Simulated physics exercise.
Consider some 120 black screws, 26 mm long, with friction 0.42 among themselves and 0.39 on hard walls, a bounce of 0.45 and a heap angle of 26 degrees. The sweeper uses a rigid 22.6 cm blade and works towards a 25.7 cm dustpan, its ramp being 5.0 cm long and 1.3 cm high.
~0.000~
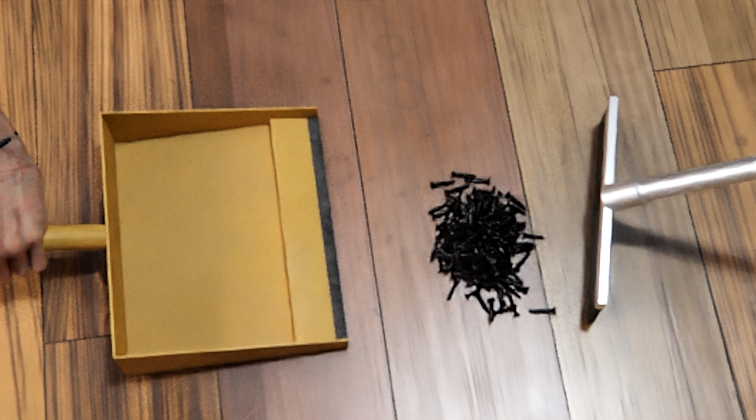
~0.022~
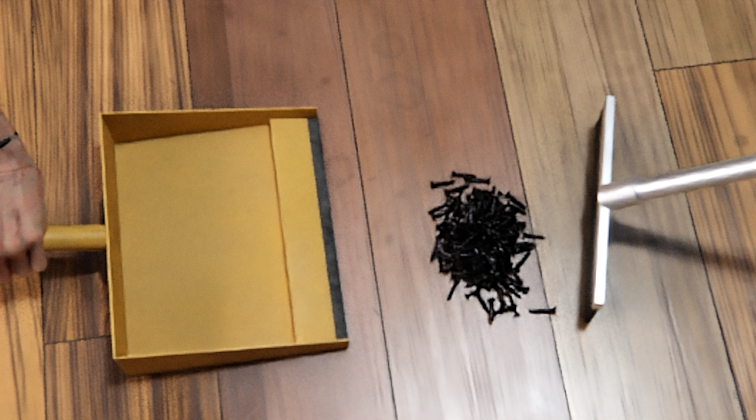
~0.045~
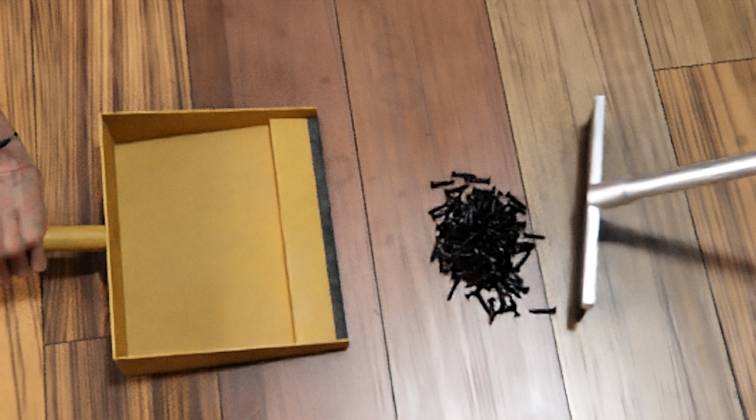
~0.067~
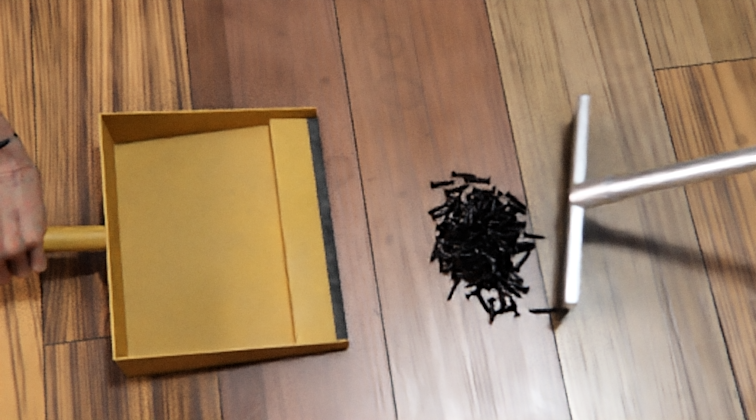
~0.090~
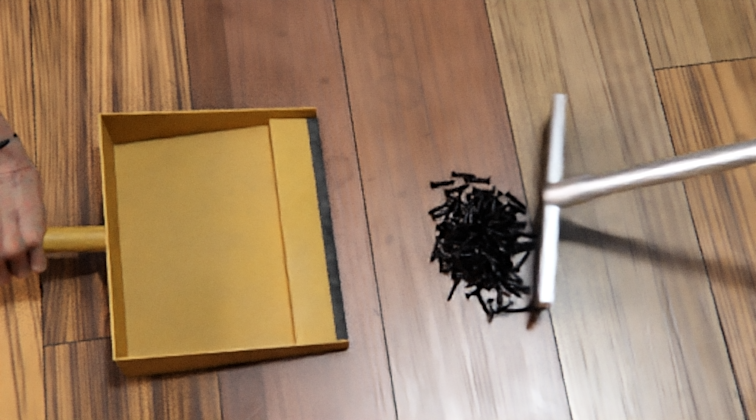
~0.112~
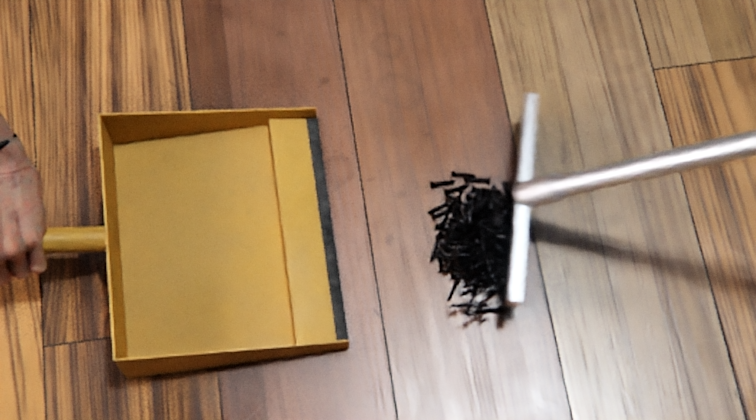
A hand at the left held a yellow dustpan still on a wooden floor while a straight white blade on a metal handle slid left, reached a pile of black screws and pushed into its right side.
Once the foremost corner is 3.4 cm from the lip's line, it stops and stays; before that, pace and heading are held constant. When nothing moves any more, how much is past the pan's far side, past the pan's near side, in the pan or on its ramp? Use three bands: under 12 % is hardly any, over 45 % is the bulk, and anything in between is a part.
Far side: Hardly any, near side: Hardly any, pan: The bulk.
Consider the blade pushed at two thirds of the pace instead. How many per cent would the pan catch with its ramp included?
Some 35 %.
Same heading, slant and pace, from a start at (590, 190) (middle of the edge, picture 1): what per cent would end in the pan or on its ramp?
The pan and its ramp would take some 60 per cent.
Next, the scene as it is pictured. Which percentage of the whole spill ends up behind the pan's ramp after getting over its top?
About 40 %.
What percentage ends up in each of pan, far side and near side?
Far side: 5%. Near side: 5%. Pan: 60%.
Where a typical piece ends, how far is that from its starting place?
I'd put it near 20 cm.
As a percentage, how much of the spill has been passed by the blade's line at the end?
Roughly 0 per cent of it.
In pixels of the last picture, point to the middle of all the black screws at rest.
I'd say roughly (307, 226).
After 0.18 s, middle of the blade 10 cm from the lip; 0 % over the lip, far side 0 %, near side 0 %.
After 0.22 s, middle of the blade 7 cm from the lip; 5 % over the lip, far side 0 %, near side 0 %.
Then, at 0.41 s, middle of the blade 6 cm from the lip; 60 % over the lip, far side 5 %, near side 5 %.
By 1.3 s all is still; far side 5 %, near side 5 %, pan 60 %, in front of the lip or behind the blade 35 %.
